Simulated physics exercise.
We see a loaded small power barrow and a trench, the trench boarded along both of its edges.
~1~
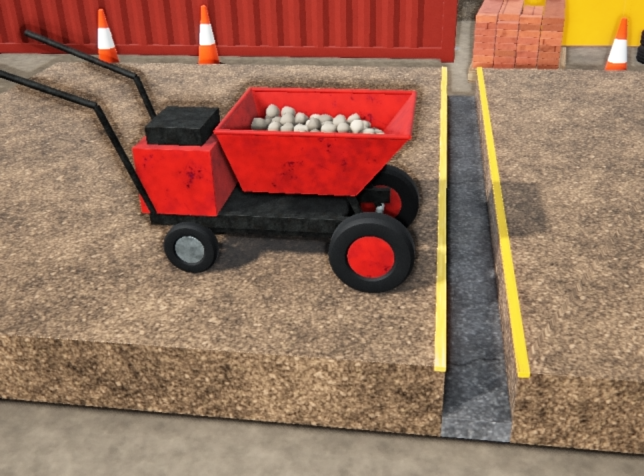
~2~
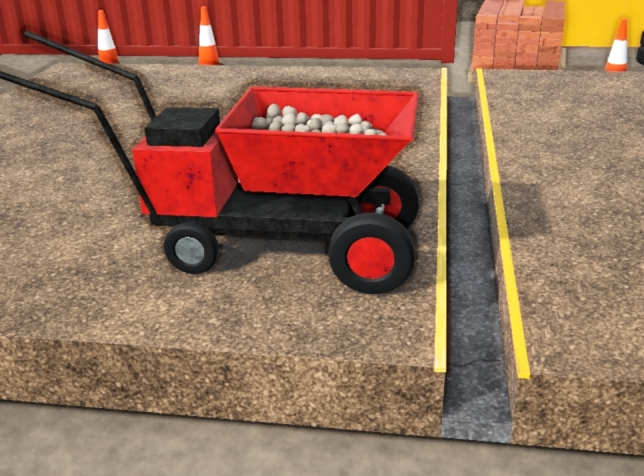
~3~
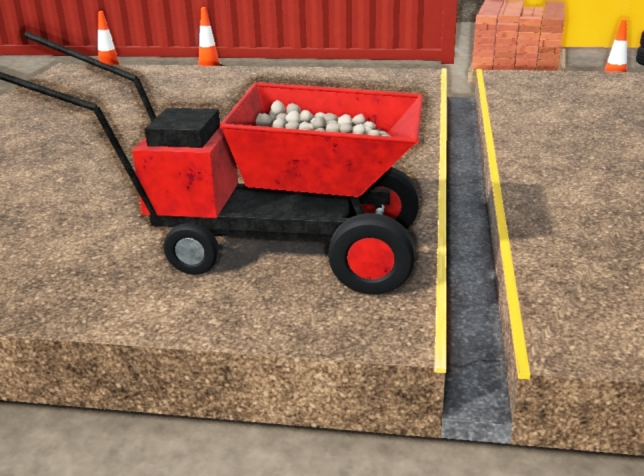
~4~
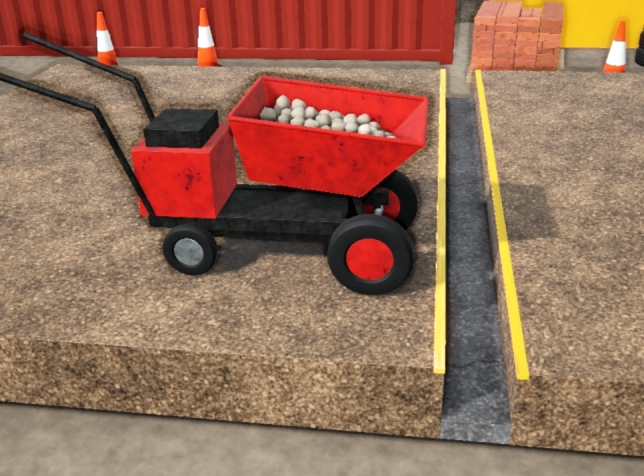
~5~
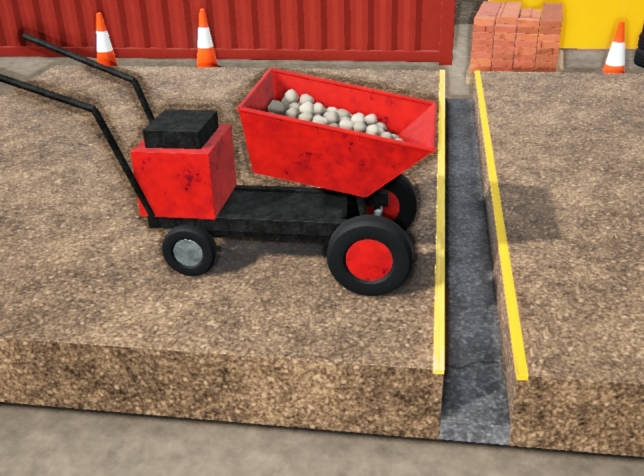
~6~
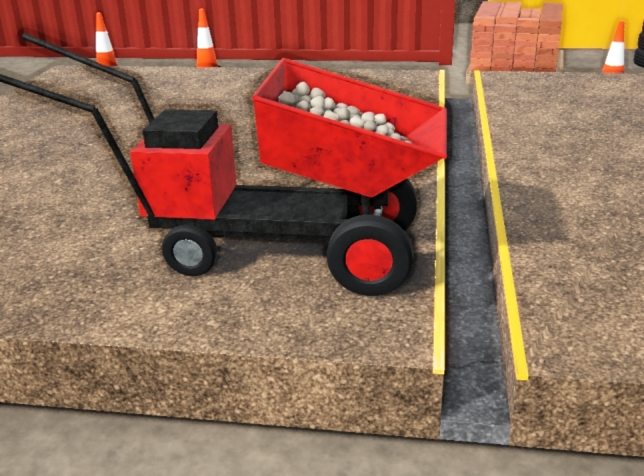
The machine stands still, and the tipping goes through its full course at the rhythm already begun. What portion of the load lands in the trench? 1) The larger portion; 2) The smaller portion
2, the smaller portion.
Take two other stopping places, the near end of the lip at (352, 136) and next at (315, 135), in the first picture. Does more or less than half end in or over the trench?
The bulk; the bulk.
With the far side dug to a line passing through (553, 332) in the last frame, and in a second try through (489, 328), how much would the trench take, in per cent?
The first try comes to close to 50 per cent, the next to 0 per cent.
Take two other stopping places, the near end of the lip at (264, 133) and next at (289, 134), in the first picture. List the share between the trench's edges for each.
50 per cent, then 70 per cent.
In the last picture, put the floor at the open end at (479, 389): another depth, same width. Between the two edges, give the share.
It lands somewhere near 10 percent.
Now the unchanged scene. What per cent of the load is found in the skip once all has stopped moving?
Something like 0 in every hundred.
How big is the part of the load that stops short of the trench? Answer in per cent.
0 %.
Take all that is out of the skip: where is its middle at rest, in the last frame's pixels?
Somewhere close to (565, 265) in the last picture.
Just after the last frame, skip tipped steeply; every one in the skip.
A moment on, skip tipped steeply; the larger part in the skip; about a tenth beyond it; about a tenth falling.
Further on, skip tipped right over; roughly a quarter in the skip; just a few in or heaped over the trench; the larger part beyond it.
When it is over, skip tipped right over; about a tenth in or heaped over the trench; almost all beyond it.
